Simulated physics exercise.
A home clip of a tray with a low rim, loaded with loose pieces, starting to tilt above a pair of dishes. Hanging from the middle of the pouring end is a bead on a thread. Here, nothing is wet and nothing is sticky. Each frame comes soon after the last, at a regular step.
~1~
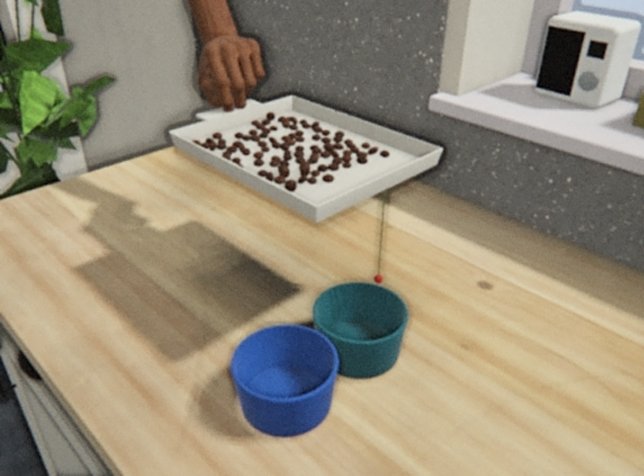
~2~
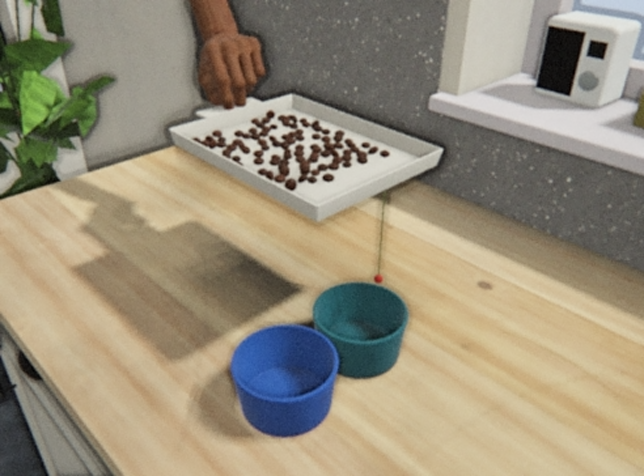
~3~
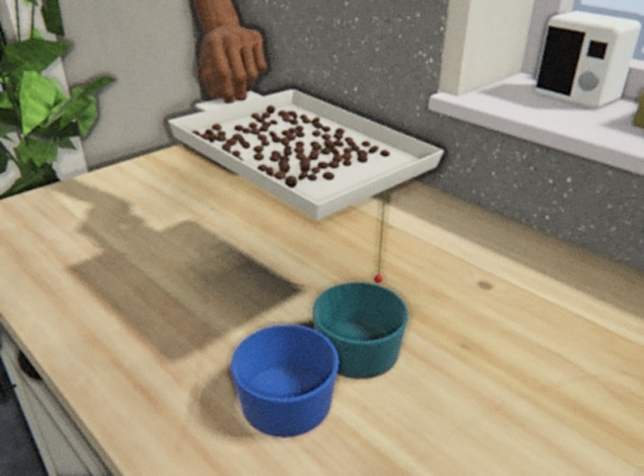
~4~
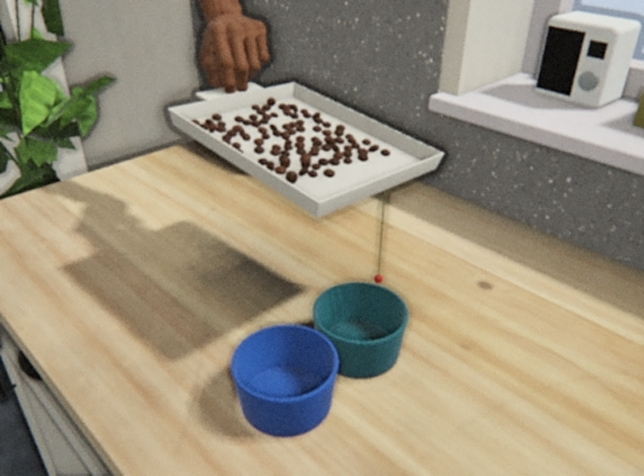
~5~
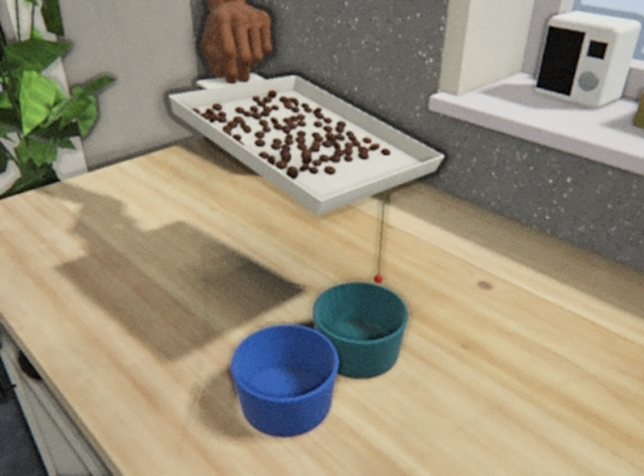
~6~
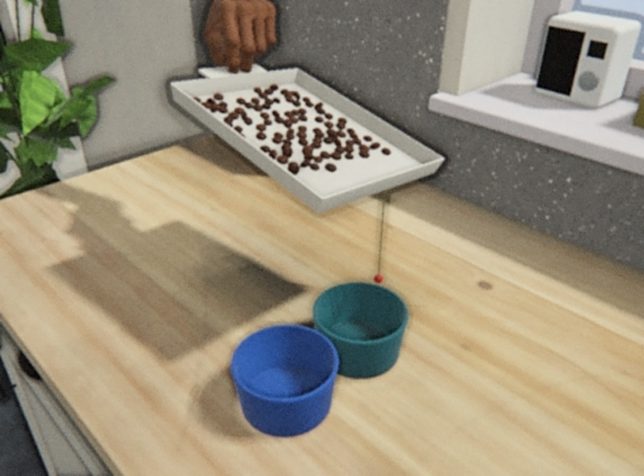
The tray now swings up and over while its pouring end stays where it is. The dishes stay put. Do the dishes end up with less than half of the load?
Yes, they get under half.
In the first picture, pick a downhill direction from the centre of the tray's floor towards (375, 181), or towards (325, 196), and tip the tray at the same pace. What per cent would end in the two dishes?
Well, 20 percent for one and then 80 percent for the other.
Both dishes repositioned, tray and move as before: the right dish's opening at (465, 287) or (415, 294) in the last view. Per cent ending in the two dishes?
20 %, then 20 %.
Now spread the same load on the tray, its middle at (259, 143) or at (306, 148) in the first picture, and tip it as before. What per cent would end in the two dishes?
Near 0 per cent and near 0 per cent.
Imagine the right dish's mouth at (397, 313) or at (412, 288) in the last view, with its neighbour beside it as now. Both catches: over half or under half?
For the two places in order: A minority share, a minority share.
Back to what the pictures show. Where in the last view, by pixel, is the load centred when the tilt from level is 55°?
In the last view, the load is centred near (404, 159).
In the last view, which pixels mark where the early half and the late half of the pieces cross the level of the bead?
Close to (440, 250), then close to (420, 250).
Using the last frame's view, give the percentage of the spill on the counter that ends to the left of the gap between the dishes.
About 0 per cent.
Soon, tray tipped steeply; all on the tray.
A while on, tray tipped right over; about two thirds on the tray; about a quarter outside both; about a quarter in the air.
Towards the end, tray tipped past a quarter turn; all outside both.
Finally, tray tipped past a quarter turn; none in the left dish; none in the right dish; all outside both.
